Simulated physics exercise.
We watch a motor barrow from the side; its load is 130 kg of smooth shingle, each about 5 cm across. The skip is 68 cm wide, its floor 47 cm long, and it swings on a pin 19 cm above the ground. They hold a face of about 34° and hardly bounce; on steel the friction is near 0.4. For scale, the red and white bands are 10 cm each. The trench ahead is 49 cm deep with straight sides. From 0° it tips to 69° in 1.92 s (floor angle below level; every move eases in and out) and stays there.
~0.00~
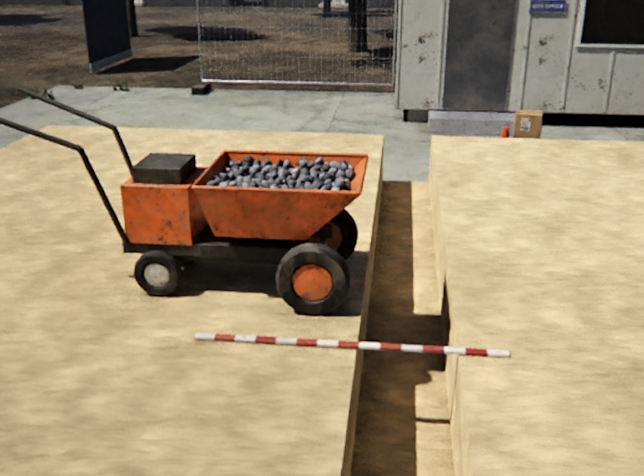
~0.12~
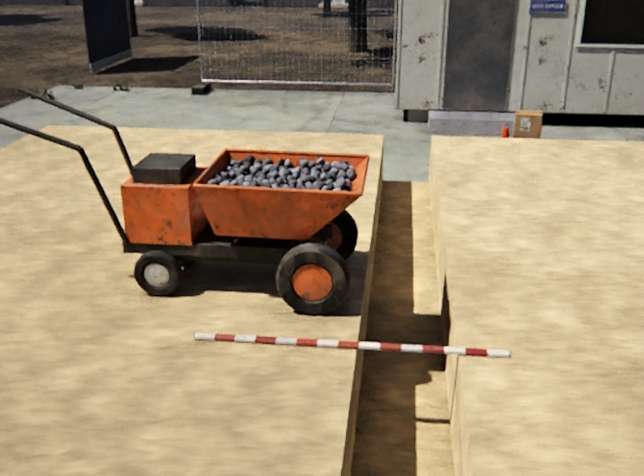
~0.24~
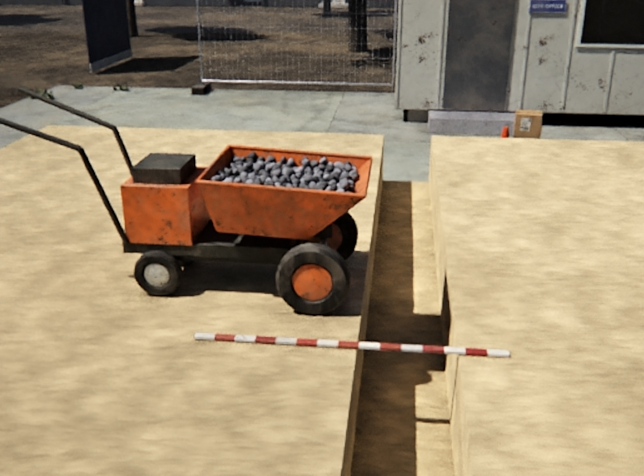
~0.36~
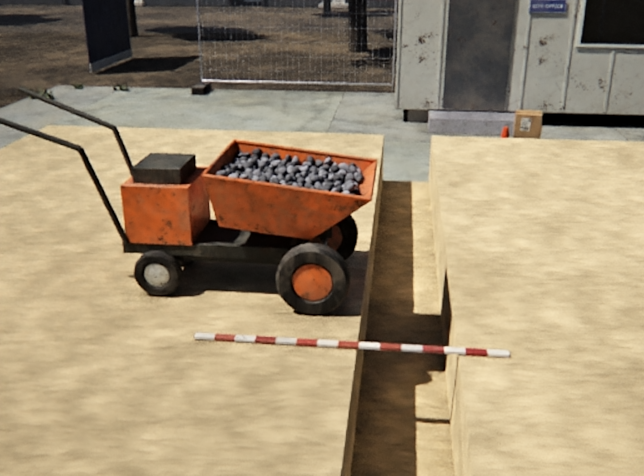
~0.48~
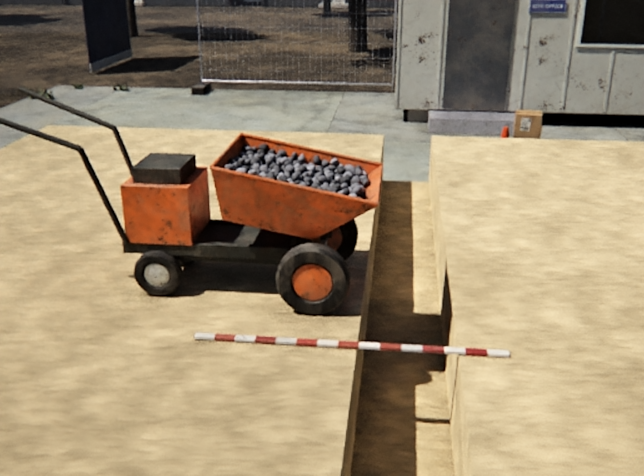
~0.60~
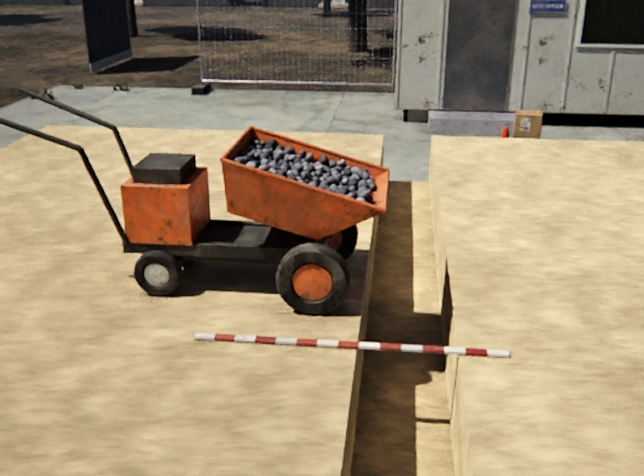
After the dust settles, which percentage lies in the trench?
Roughly 60 per cent ends in the trench.
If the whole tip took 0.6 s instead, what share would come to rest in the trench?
Then about 45 per cent.
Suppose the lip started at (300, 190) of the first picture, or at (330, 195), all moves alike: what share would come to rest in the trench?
About 100 and 100 per cent.
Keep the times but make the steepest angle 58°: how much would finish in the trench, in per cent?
Then about 65 per cent.
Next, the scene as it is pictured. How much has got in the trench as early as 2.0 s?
Some 40 per cent.
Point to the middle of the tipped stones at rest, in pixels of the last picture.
Near (436, 354).
After 1.4 s the floor is at 58°; 97 % in the skip, 3 % in the trench; the foremost stones are at (440, 273).
After 2.0 s the floor is at 69°; 24 % in the skip, 42 % in the trench, 34 % past the trench; the foremost stones are at (556, 292).
After 2.4 s the floor is at 69°; 4 % in the skip, 55 % in the trench, 41 % past the trench; the foremost stones are at (606, 303).
After 4.3 s the floor is at 69°; 0 % in the skip, 60 % in the trench, 40 % past the trench; the foremost stones are at (618, 305).
